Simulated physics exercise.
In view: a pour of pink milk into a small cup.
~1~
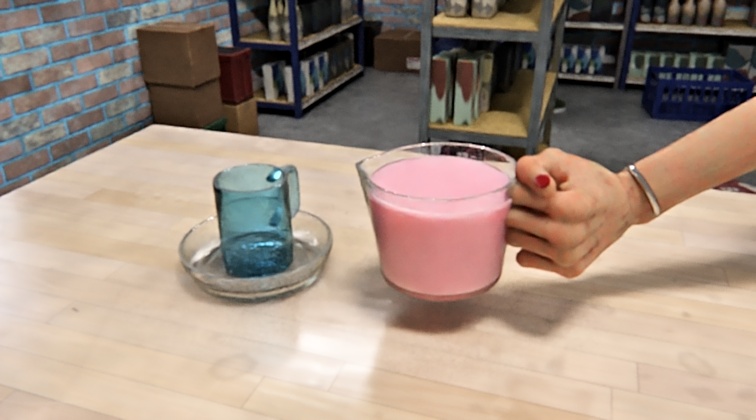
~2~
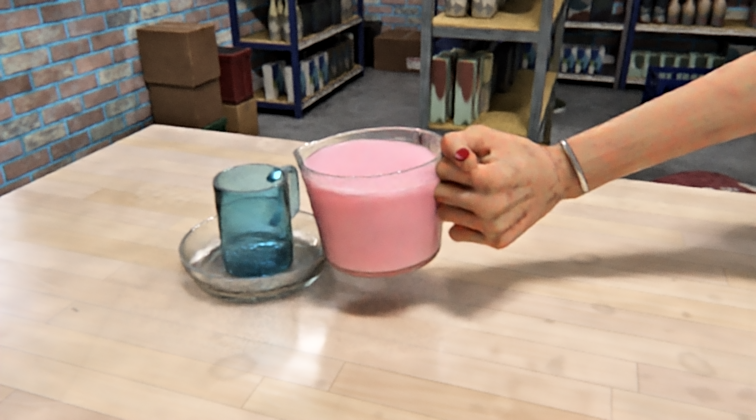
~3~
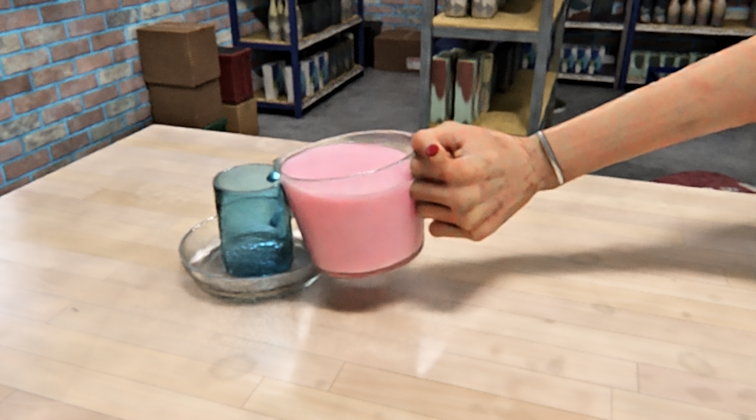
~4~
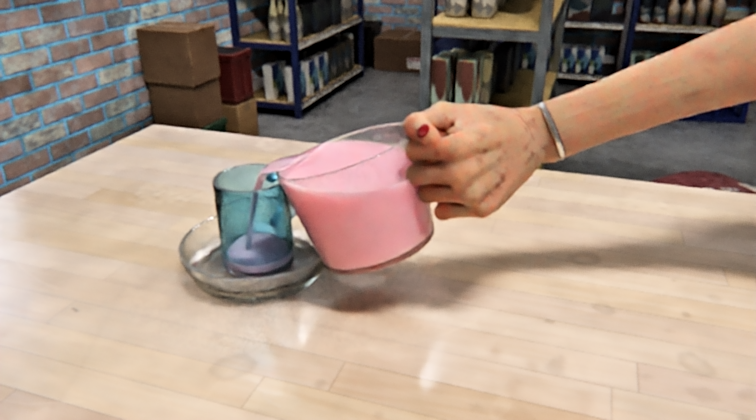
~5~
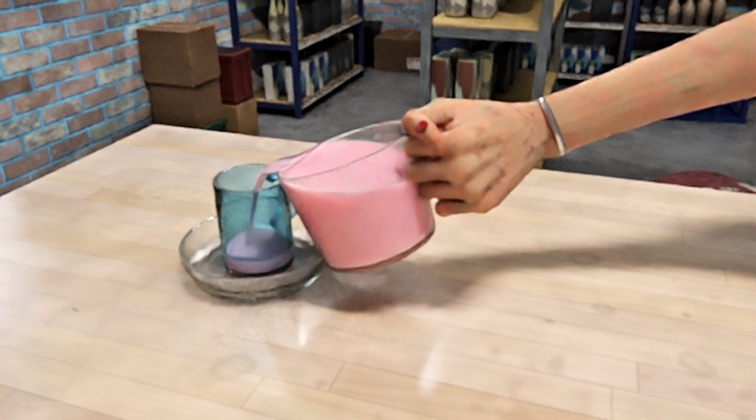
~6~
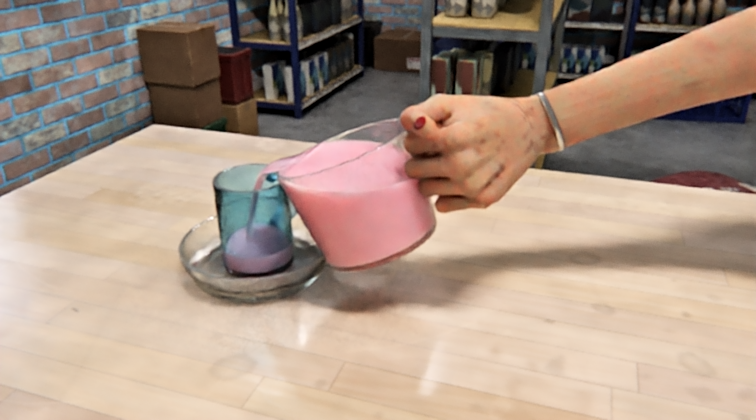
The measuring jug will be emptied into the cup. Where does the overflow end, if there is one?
It floods on to the top.
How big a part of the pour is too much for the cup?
Some 60 per cent.
Shortly, the cup is full to the brim; the saucer is wet, with room to spare.
Then, the cup is full to the brim; the saucer is full and running over.
At the finish, the cup is full to the brim; the saucer is full and running over.
